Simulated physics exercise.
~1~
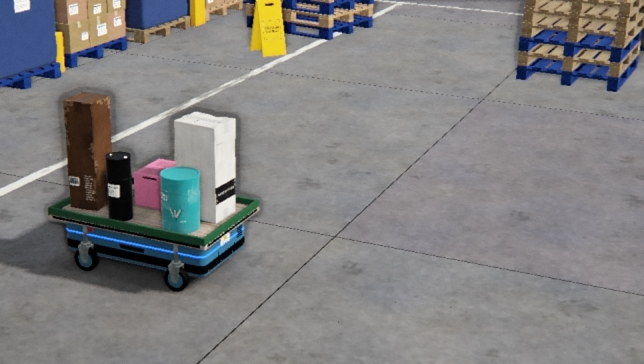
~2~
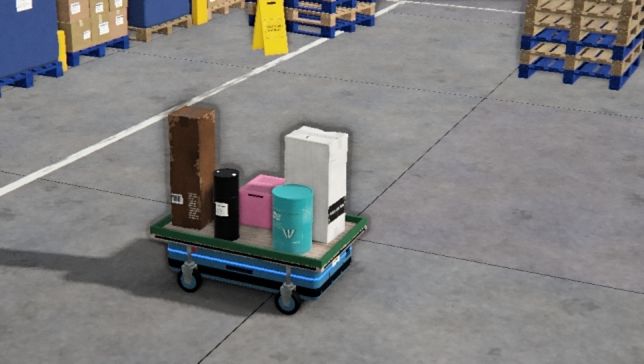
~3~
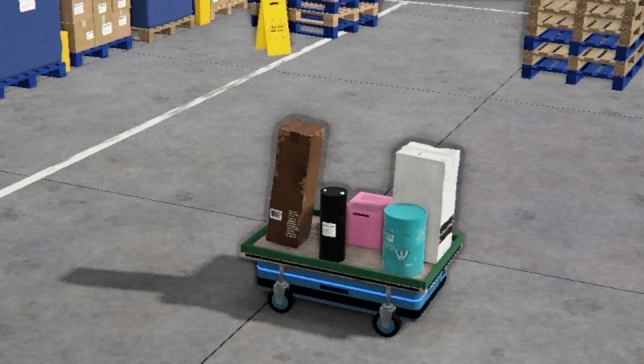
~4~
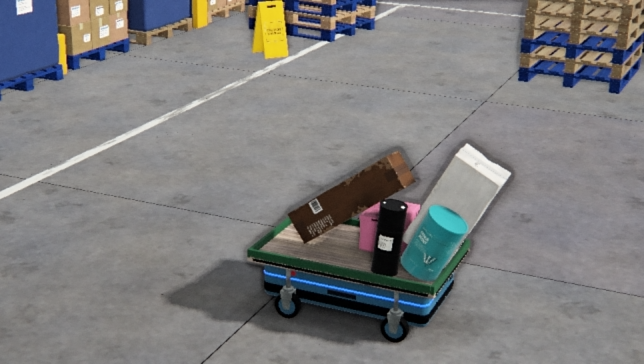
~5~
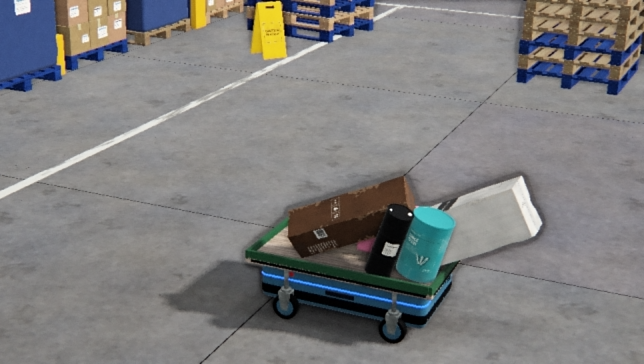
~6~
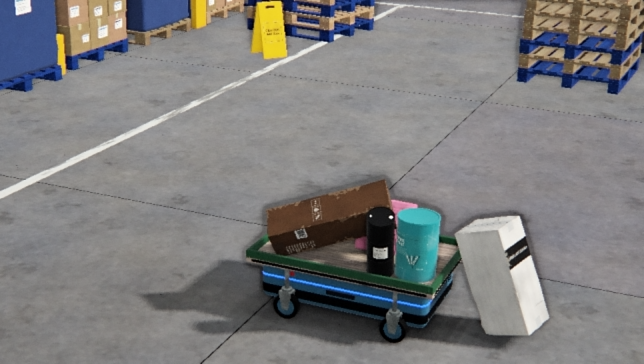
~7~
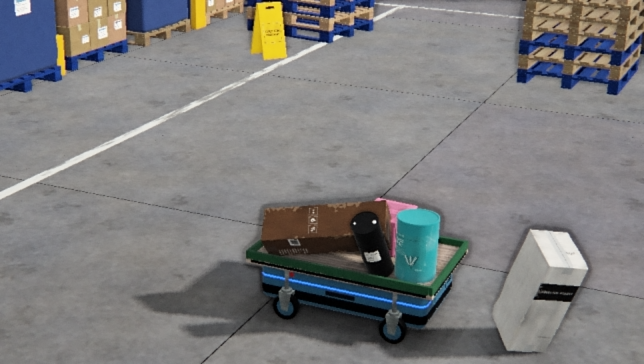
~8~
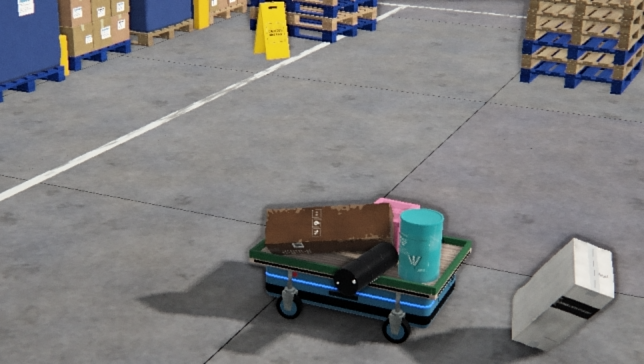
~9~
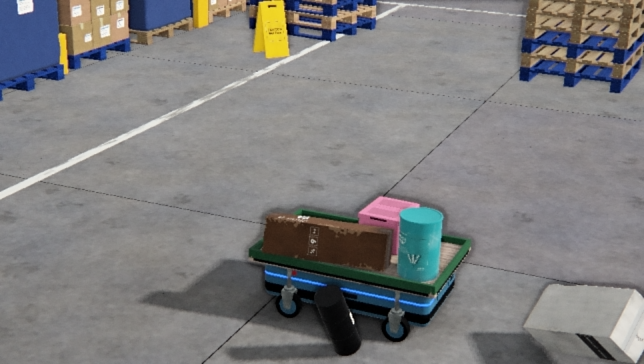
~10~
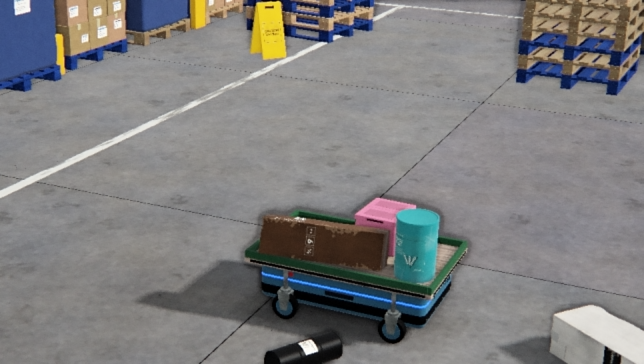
The clip shows a cart carrying five items right across a warehouse floor until it stops and the load topples. The white box tumbles off the right side, then the black canister rolls off the front, leaving the brown box on its side beside the pink tote and upright turquoise pail.
